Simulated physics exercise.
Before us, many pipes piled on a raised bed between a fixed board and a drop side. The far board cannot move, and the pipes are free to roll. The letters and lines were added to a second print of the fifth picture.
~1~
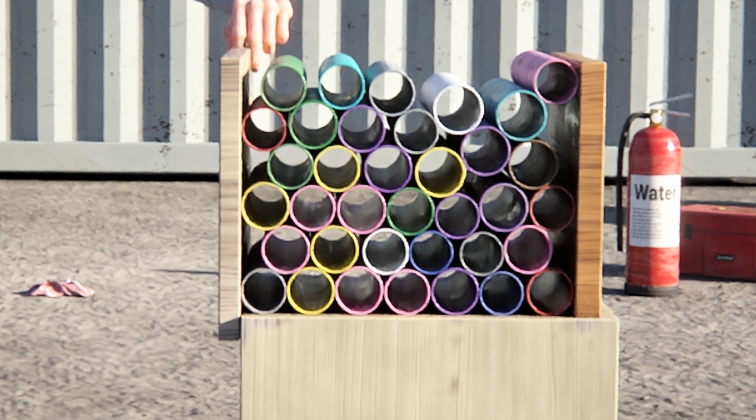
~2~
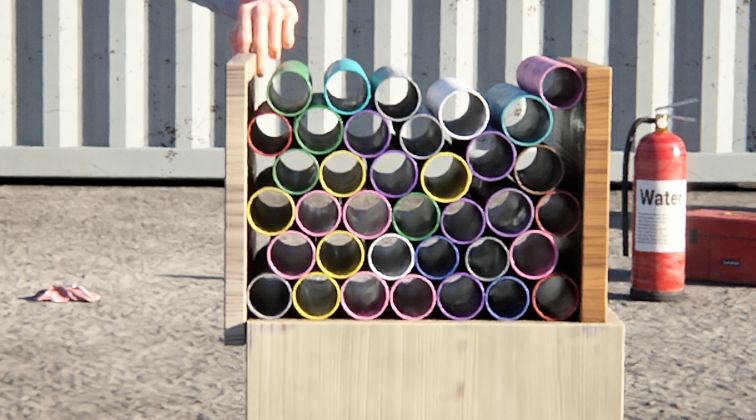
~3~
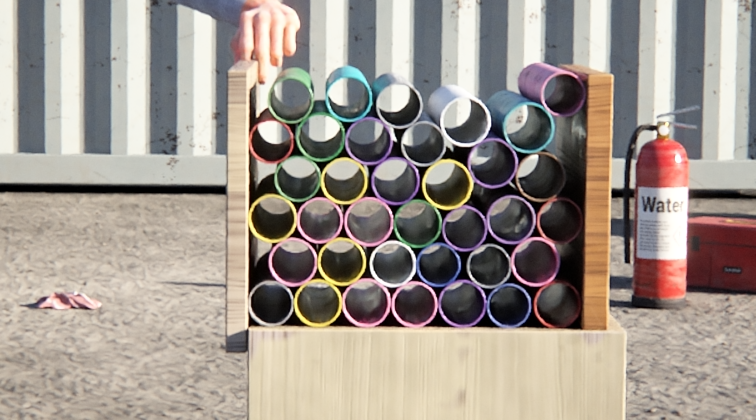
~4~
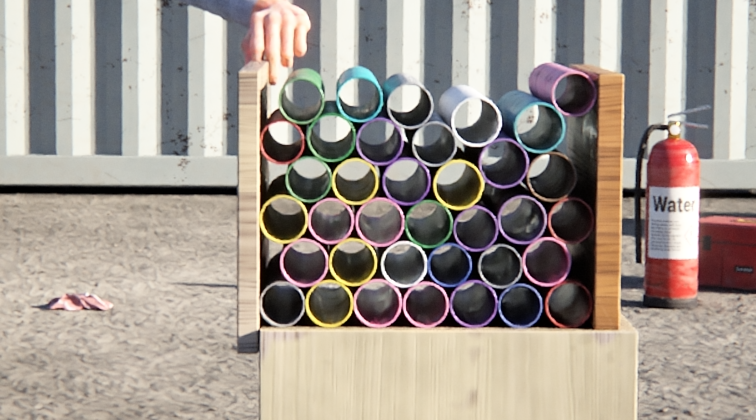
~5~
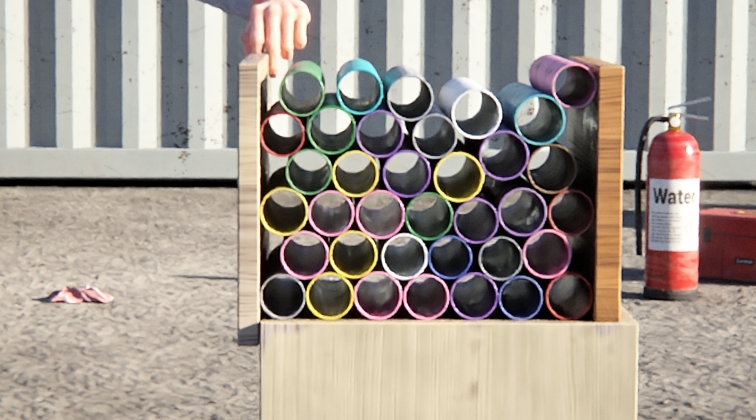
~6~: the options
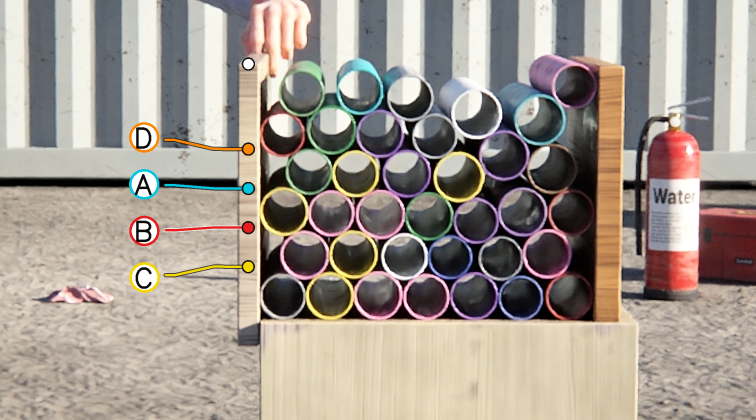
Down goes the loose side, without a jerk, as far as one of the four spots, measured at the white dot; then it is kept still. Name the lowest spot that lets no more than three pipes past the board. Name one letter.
Down to B.
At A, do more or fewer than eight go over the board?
Fewer than eight.
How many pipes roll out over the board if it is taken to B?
It comes to two.
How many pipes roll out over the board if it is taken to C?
With C, six.
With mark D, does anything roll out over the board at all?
No, at D.
On the marked copy, A at (248, 189); B at (248, 228); C at (248, 267); D at (248, 150); the white dot at (248, 64).
With B. Early on, top of the board (260, 139).
Further on, top of the board (260, 224).
At the end, top of the board (260, 227), two out over the board.
As for the rest, A none out over the board; C more than three out over the board; D none out over the board.
